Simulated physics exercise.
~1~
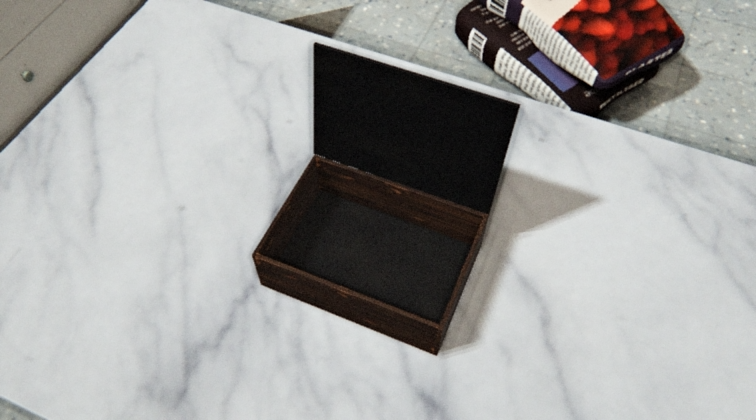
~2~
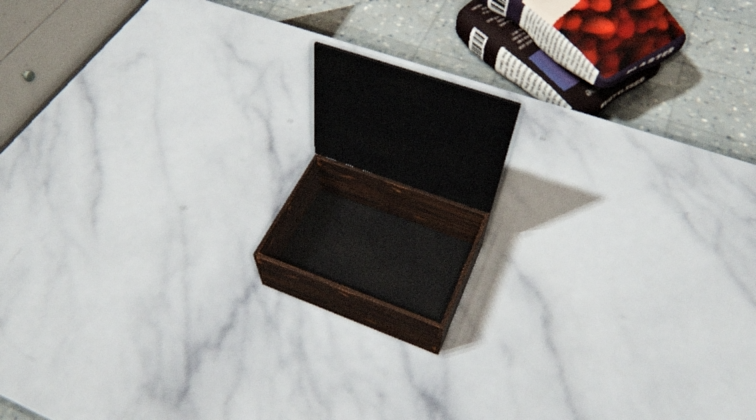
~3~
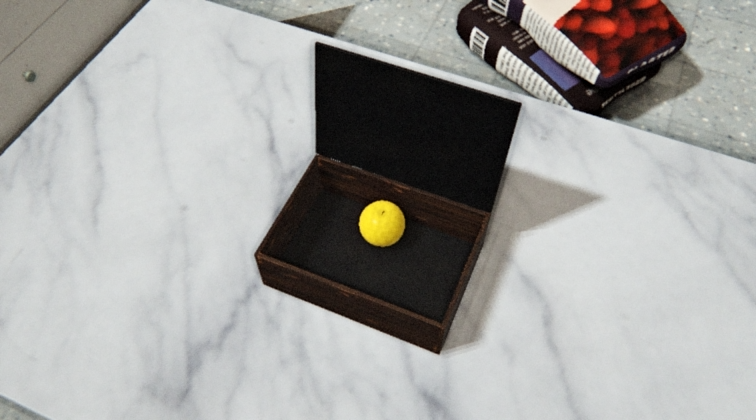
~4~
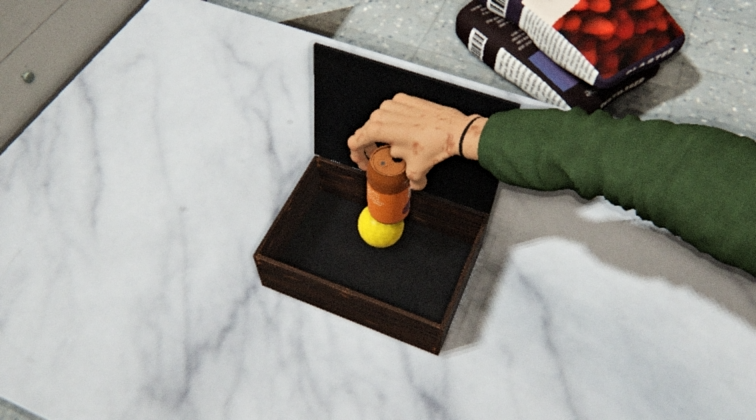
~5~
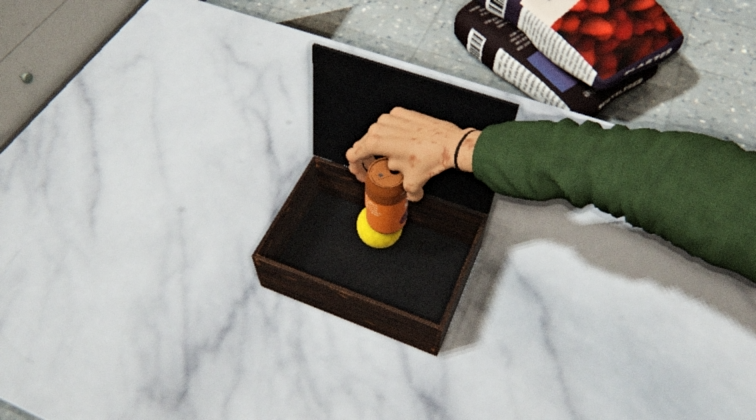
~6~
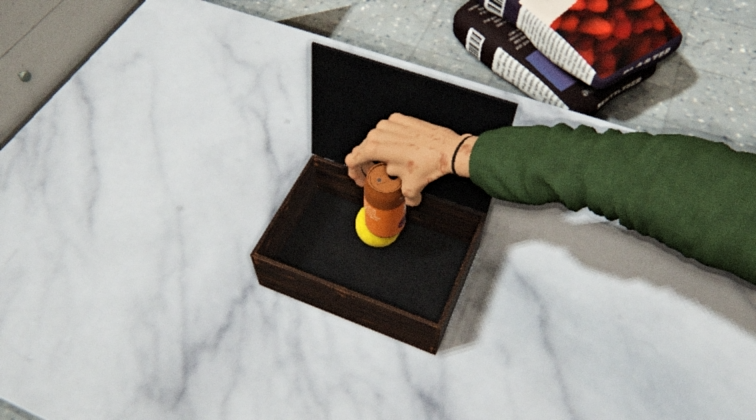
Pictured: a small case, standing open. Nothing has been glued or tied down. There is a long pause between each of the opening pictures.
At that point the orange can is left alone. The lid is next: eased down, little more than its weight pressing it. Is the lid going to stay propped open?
No, it closes.
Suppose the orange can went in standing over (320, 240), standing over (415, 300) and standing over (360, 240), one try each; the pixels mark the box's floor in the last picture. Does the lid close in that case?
In the first case it will not close; in the second case it is held up; in the third case it closes.
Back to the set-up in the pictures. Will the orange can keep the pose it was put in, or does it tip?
Observation: It tilts over.
Then, 0.40 s past the last view, orange can on its side near (391, 276); yellow apple displaced a little.
Then, 1.50 s past the last view, lid 66° above the rim; orange can on its side near (389, 283); yellow apple displaced about its own width.
Then, 2.00 s past the last view, lid 24° above the rim; orange can on its side near (390, 283); yellow apple displaced about its own width.
Finally, lid shut; down or leaning hard in the box, orange can; moved from the start, yellow apple. Final places as the last picture's camera would see them, orange can near (391, 282).
